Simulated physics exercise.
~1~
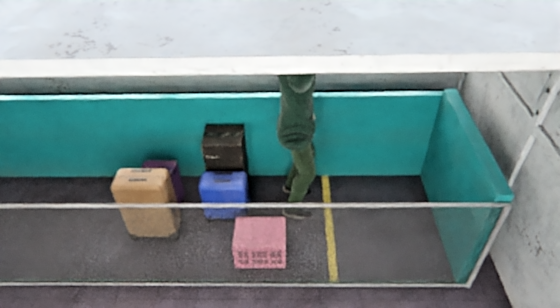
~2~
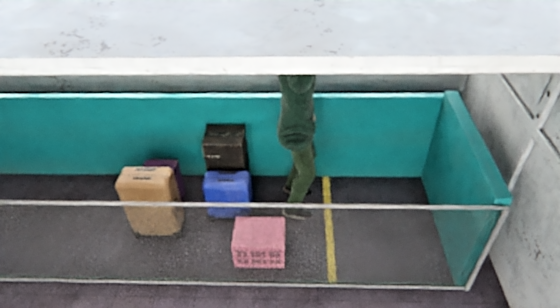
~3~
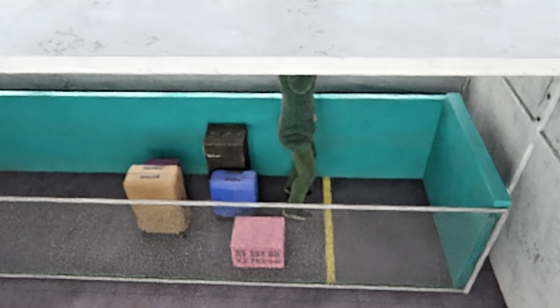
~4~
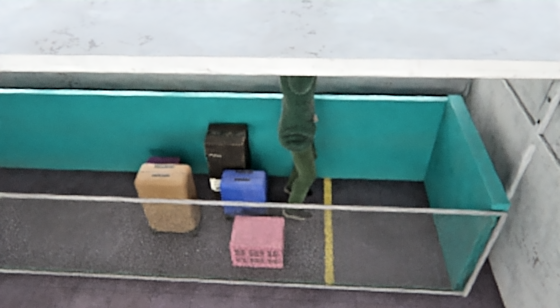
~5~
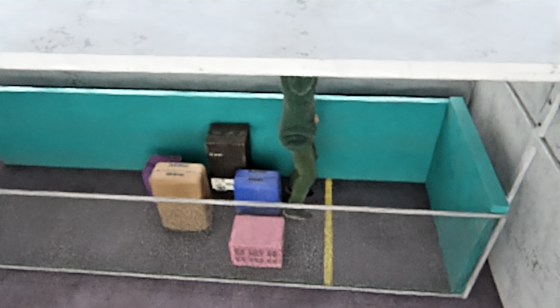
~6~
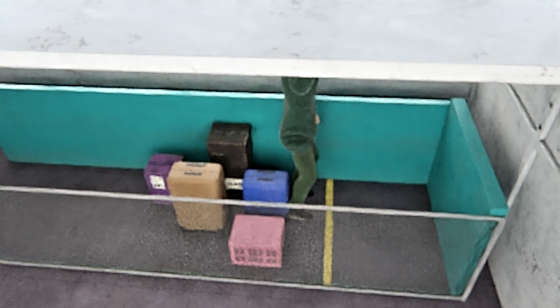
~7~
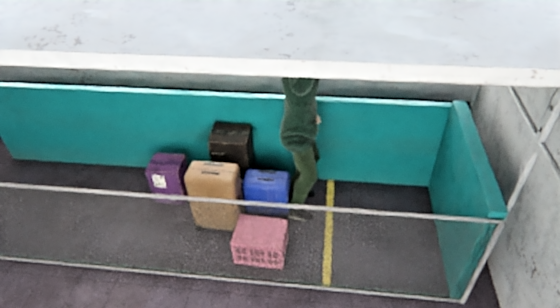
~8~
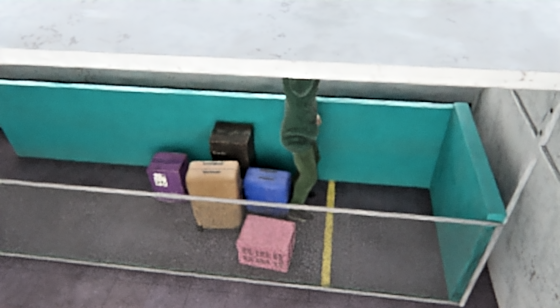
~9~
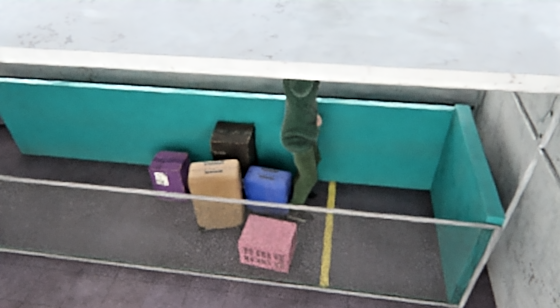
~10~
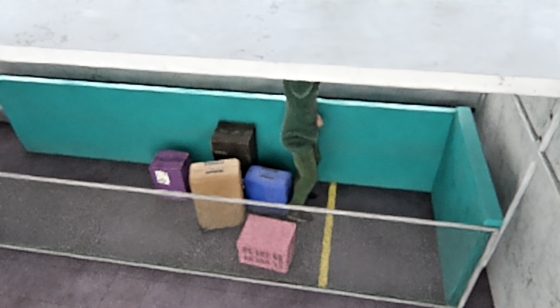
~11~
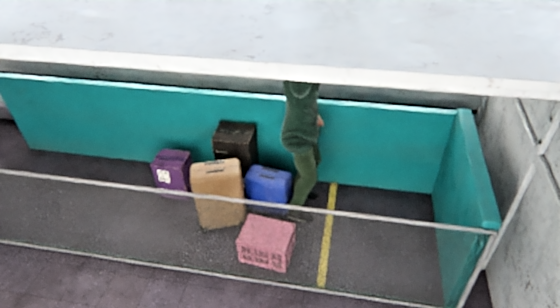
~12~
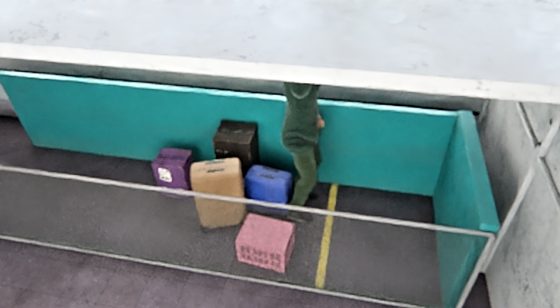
At the start, a figure in dark green stands against the teal wall of a bay, left of a yellow line, with a brown case, a blue case, a pink crate, a black bag and a partly hidden purple pack nearby. The brown and blue cases slide right, staying upright, while the figure stays put. The blue case stops by the figure's legs, and the brown case keeps going until it stands close beside it, leaving the purple pack in clear view. The pink crate then shifts slightly right. Finally everything rests, with all the luggage left of the line.
